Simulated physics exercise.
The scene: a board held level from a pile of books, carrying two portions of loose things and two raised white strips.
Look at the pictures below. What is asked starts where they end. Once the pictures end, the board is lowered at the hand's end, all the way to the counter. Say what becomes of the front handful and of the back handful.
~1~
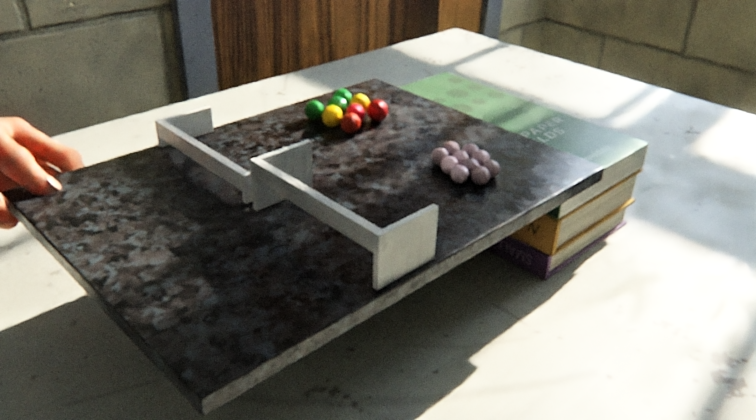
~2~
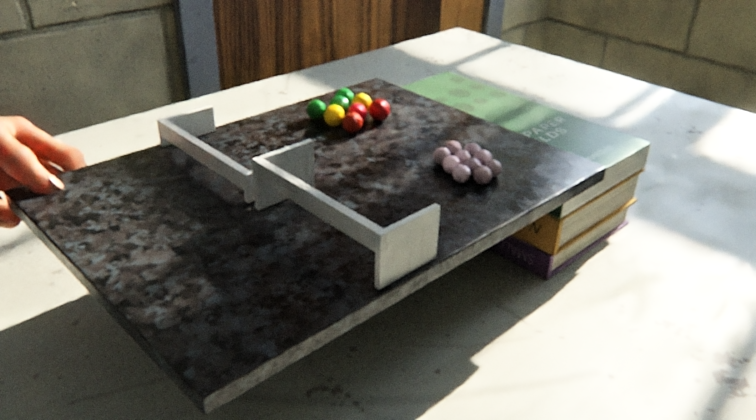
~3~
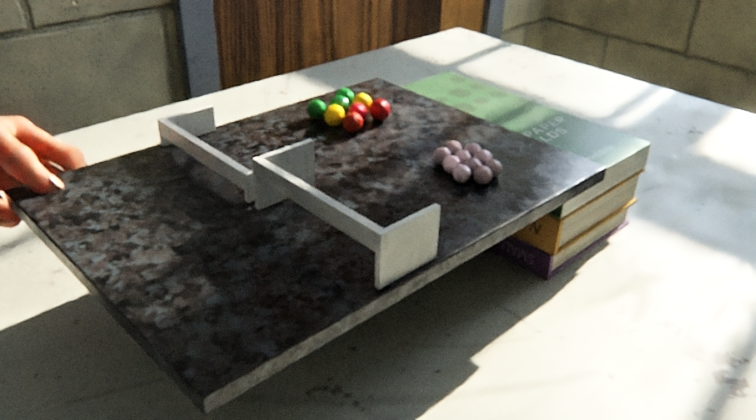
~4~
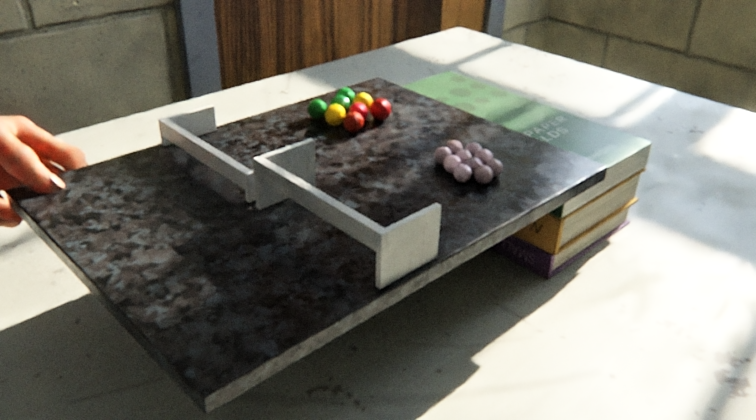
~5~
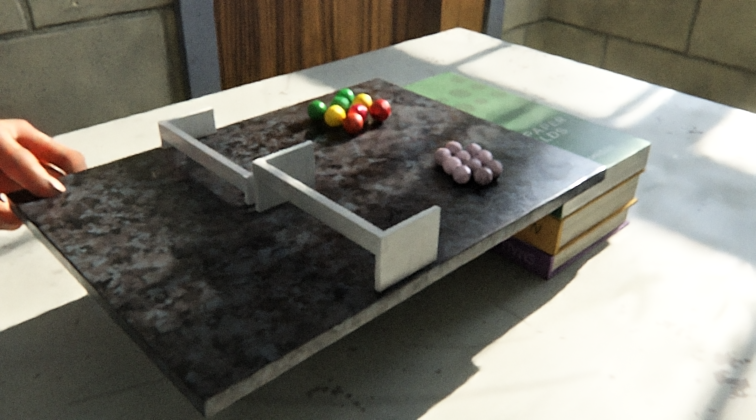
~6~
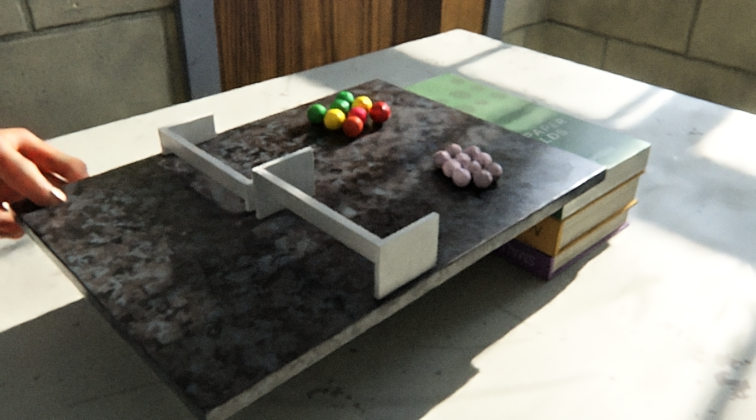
Well, the front handful squeezes underneath, and the back handful can't get under.
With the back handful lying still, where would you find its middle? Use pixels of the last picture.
Its centre ends up around (233, 220).
Then, 0.41 s on from there, board sloping at 12°; front handful on its way down; back handful on its way down.
Then, 0.78 s on from there, board resting at 15°; front handful the whole lot past its gate; back handful has reached its gate.
In the end, board resting at 15°; front handful the whole lot past its gate; back handful gathered behind its gate.
